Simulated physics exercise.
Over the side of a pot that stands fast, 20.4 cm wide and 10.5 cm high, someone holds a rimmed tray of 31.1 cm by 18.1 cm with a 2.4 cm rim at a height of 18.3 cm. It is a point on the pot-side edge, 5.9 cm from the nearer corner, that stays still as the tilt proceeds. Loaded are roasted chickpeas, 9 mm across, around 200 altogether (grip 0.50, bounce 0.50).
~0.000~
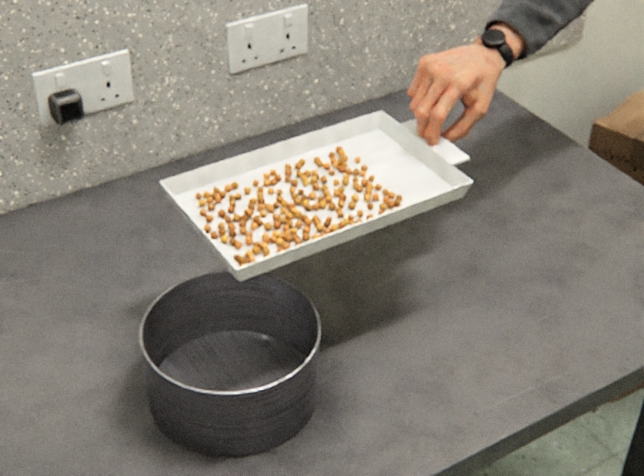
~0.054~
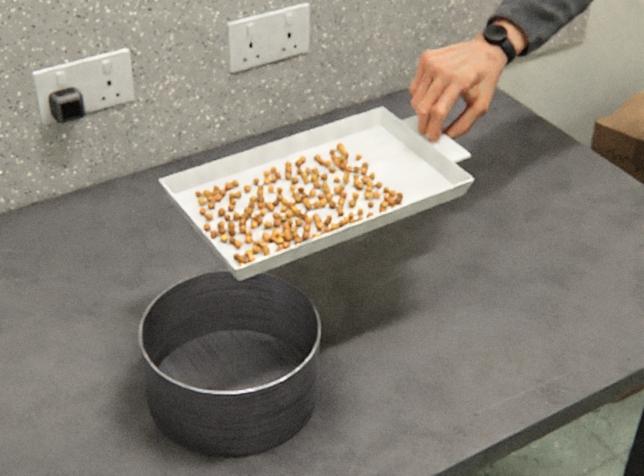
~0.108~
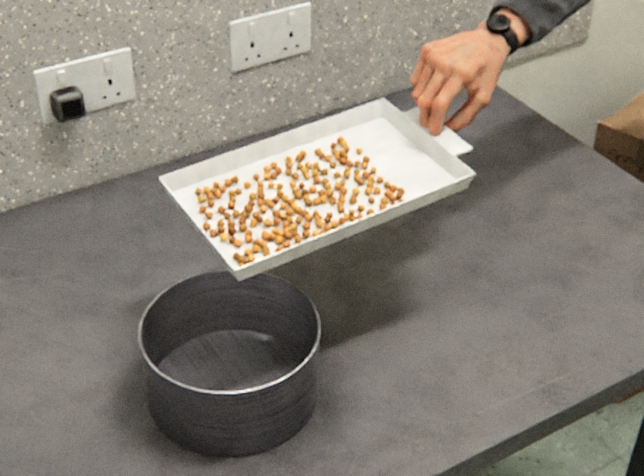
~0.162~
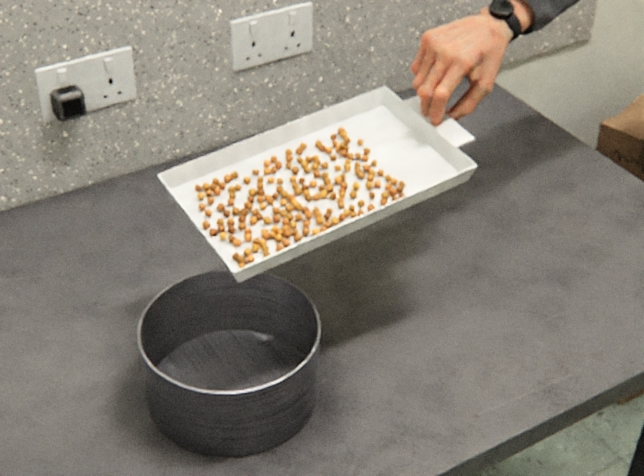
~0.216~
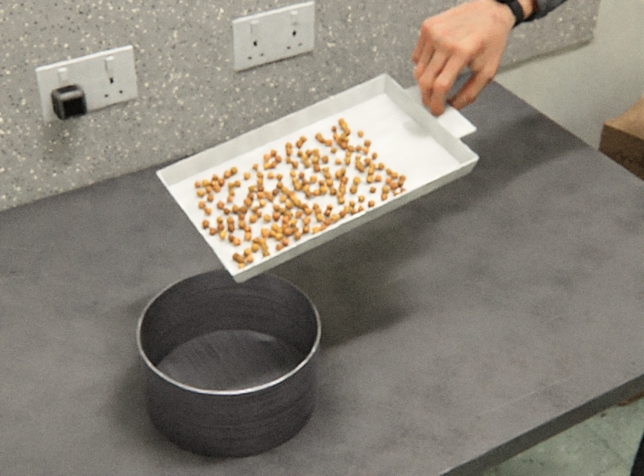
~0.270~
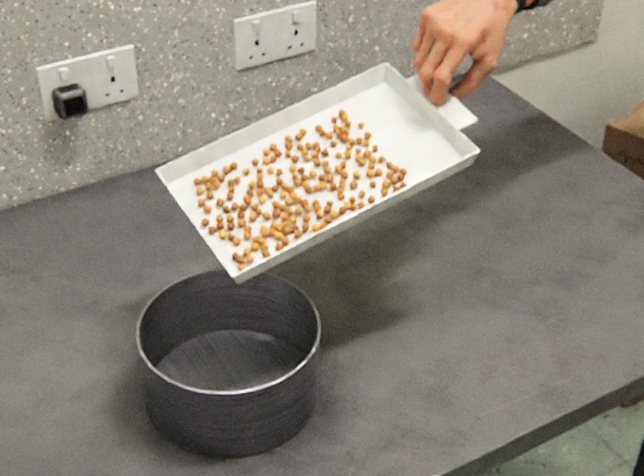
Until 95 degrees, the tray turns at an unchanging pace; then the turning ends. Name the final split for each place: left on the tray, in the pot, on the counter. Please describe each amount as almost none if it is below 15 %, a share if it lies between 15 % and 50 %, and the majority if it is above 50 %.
Tray: Little of the load. Pot: Over half the load. Counter: Little of the load.
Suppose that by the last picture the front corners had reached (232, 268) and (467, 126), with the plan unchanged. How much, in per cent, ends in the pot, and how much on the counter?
You'd end with pot at 90 and counter at 10.
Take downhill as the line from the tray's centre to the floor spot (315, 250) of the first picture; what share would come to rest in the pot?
Some 90 per cent.
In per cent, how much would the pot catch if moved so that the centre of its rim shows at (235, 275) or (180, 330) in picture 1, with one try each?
5 and 95 %.
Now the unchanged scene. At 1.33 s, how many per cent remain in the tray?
Load share: Around 100%.
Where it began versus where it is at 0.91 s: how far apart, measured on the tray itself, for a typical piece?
It has moved some 5 cm from its start.
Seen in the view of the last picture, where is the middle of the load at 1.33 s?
Load centre est.: (251, 220) px.
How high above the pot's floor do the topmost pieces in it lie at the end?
About 2.5 centimetres.
After 0.91 s, tilt 52 degrees; the tray holds 100 %, the pot 0 %.
After 1.33 s, tilt 77 degrees; the tray holds 100 %, the pot 0 %.
Then, at 1.84 s, tilt 95 degrees; the tray holds 15 %, the pot 80 %.
At rest (2.8 s), tray 0 %, pot 100 %, counter 0 %.
